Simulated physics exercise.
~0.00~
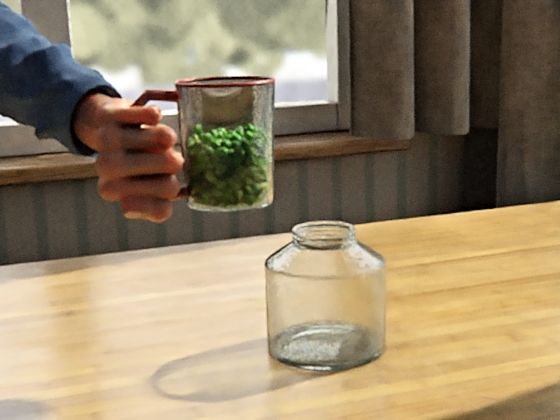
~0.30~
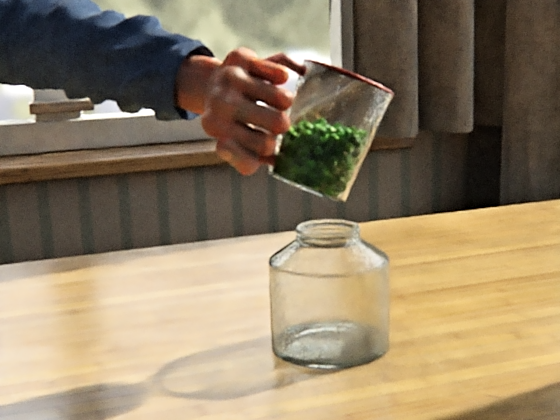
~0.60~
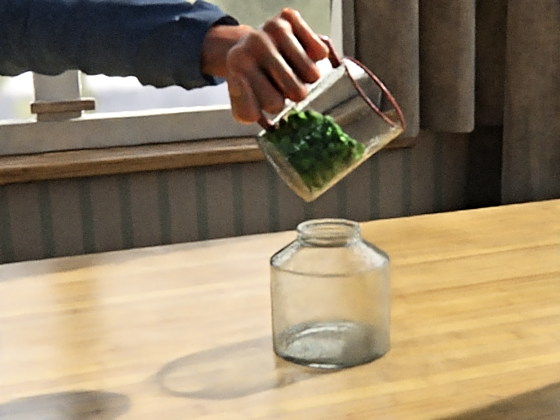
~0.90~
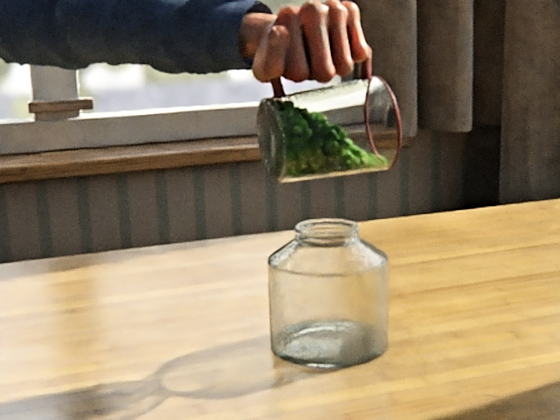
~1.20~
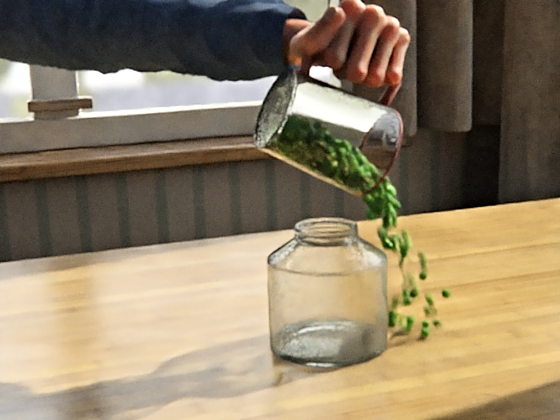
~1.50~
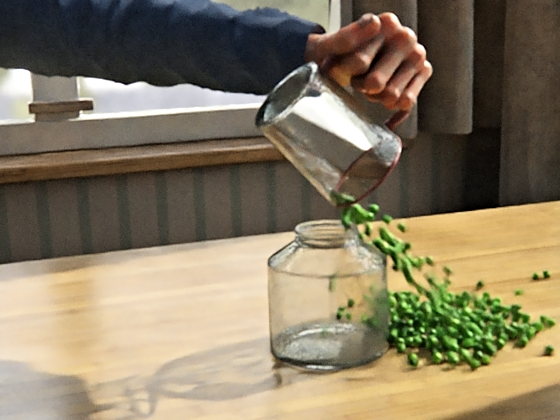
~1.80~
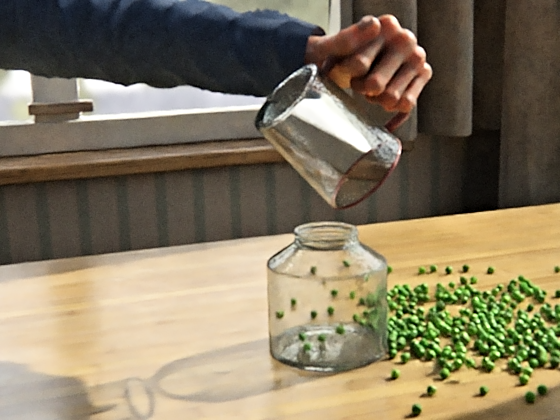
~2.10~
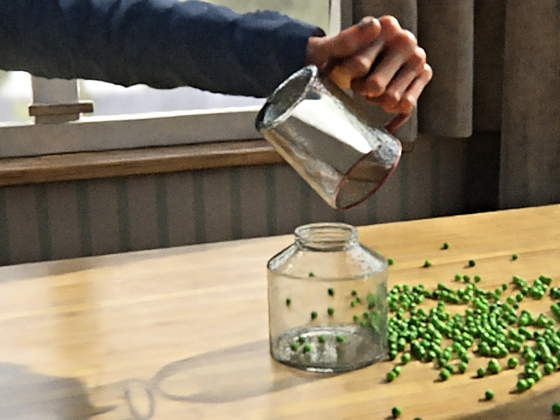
Green peas tumble from a tipped glass cup, missing the jar and scattering across the table.
